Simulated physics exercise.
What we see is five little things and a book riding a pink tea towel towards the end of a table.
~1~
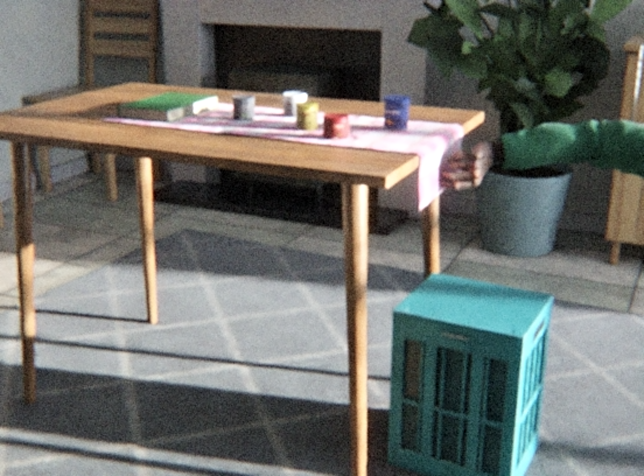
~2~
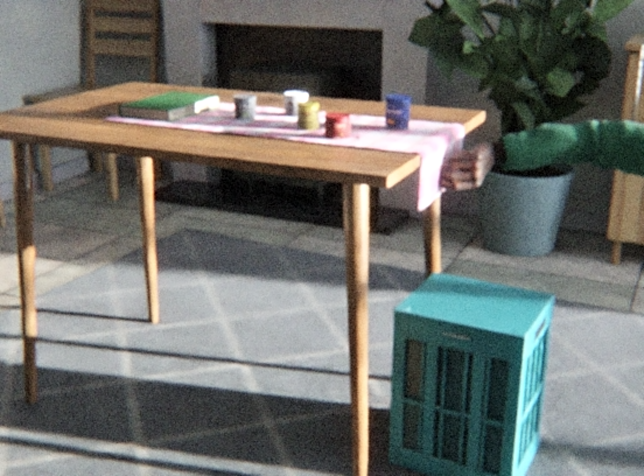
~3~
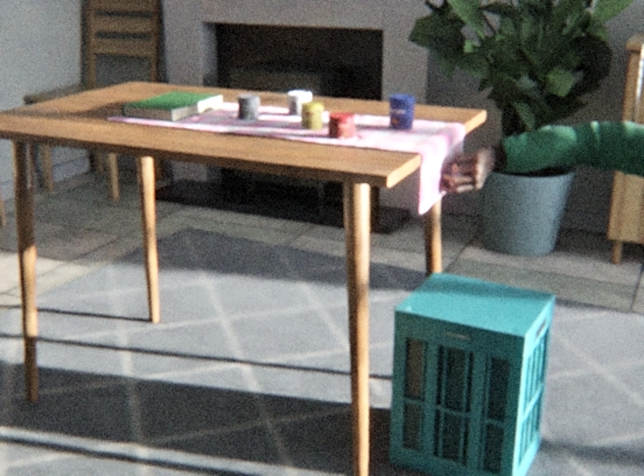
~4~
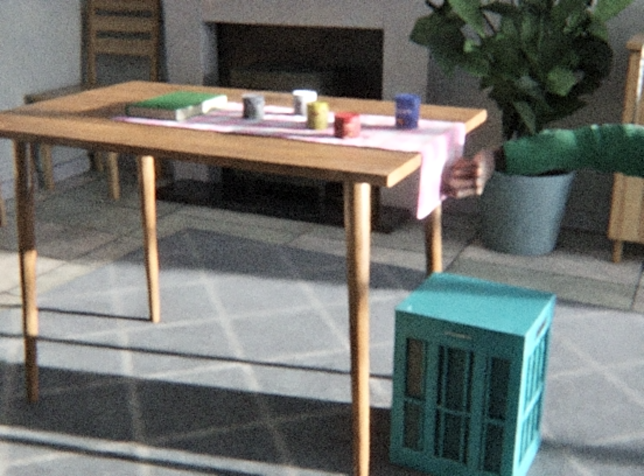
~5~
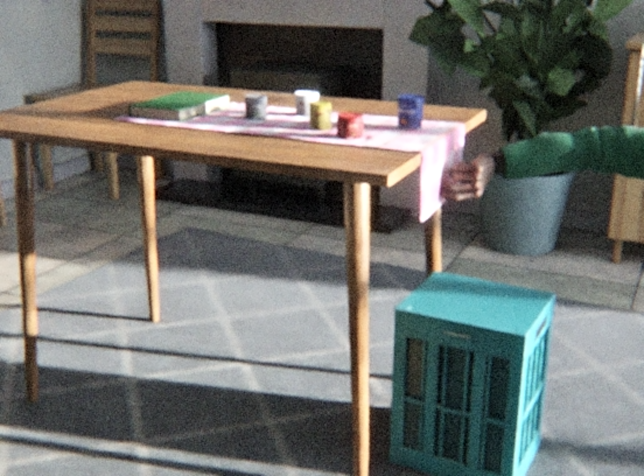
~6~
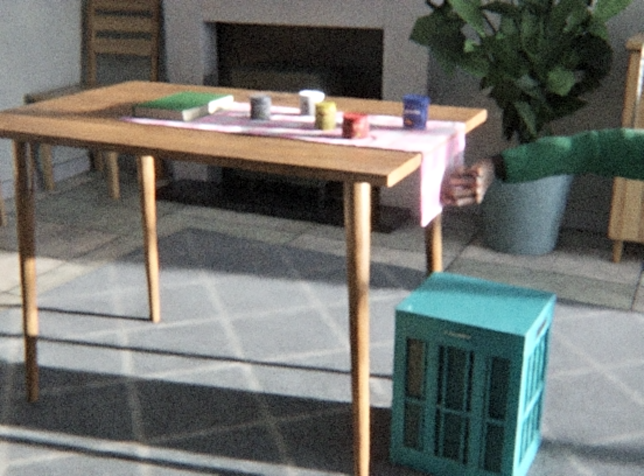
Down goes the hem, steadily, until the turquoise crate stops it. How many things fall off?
The count of fallen things is two.
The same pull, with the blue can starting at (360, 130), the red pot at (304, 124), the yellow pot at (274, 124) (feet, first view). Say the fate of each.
The blue can tumbles off; the red pot remains up; the yellow pot keeps its place on top.
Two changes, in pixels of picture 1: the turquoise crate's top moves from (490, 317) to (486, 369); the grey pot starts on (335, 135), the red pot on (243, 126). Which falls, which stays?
The grey pot falls; the red pot holds on.
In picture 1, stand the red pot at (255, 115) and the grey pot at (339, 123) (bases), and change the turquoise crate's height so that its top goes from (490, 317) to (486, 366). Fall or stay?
The red pot stays on, the grey pot goes over.
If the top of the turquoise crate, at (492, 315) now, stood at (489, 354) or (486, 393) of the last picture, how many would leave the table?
The count: 3 and 4.
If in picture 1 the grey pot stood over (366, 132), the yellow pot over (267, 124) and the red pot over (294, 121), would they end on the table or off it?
The grey pot drops off; the yellow pot stays on; the red pot keeps its place on top.
Soon after, hem near (441, 240); all still up.
After that, hem near (441, 281); blue can and red pot gone.
In the end, hem on the crate; blue can and red pot gone. It carries off two.
